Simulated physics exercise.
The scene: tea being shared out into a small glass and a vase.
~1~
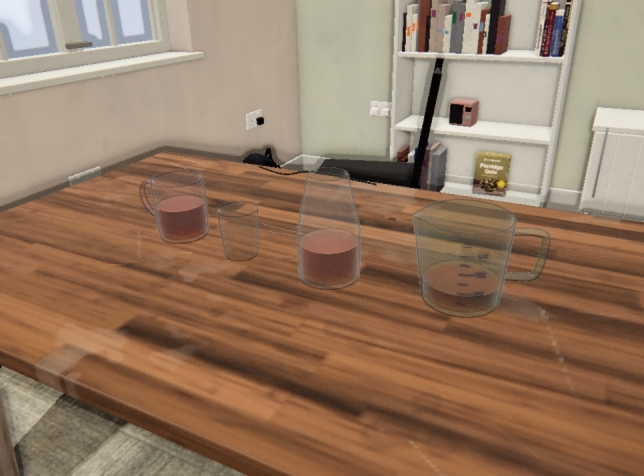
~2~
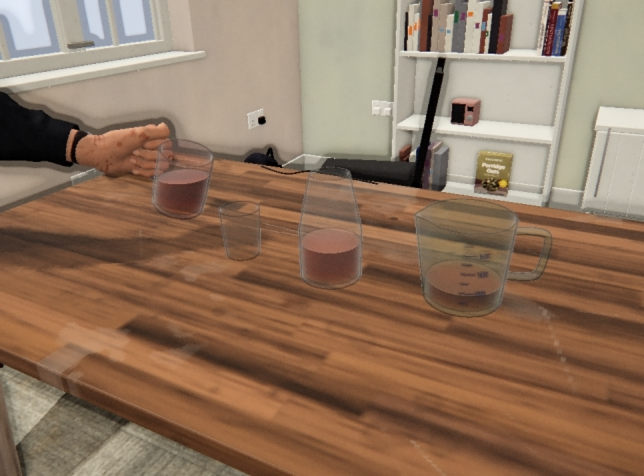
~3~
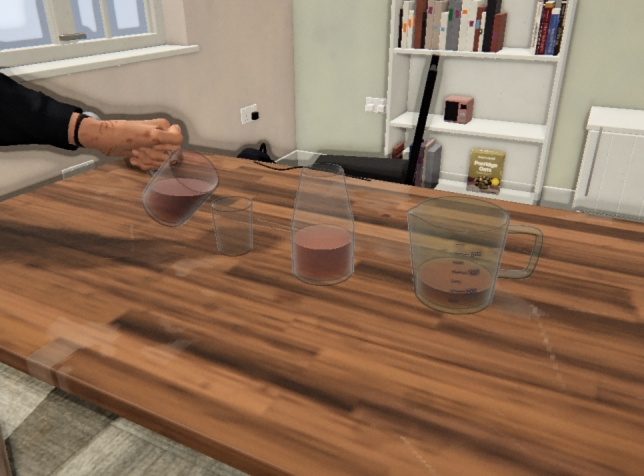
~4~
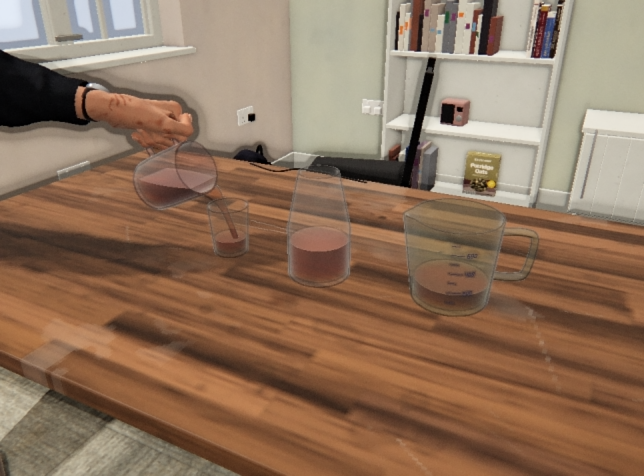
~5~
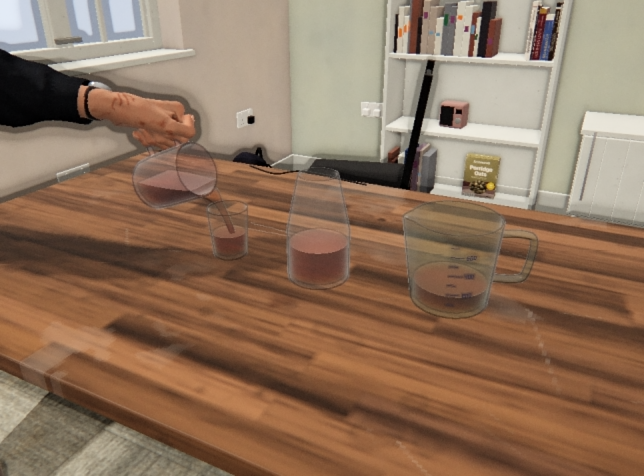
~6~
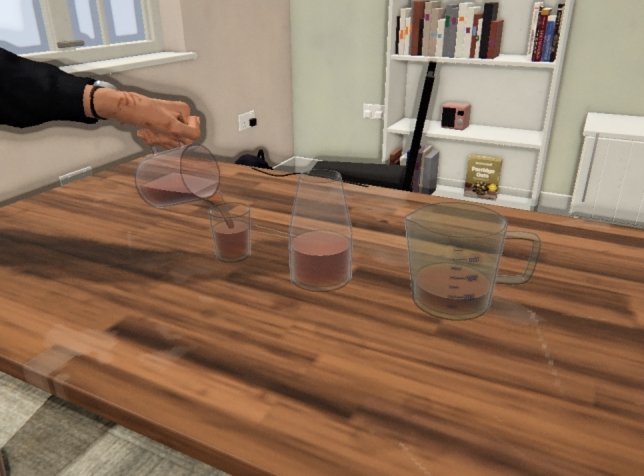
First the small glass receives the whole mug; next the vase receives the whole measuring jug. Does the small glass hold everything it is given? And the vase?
The small glass - no, it runs over. The vase - yes, it holds it all.
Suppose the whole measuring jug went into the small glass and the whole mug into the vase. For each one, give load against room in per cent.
110 % then 80 %.
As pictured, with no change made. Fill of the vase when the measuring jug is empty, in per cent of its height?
Level: Some 55 %.
Soon after, the small glass is full to the brim.
Later, the small glass is full to the brim and has run over.
In the end, the small glass is full to the brim and has run over; the vase is about half full.
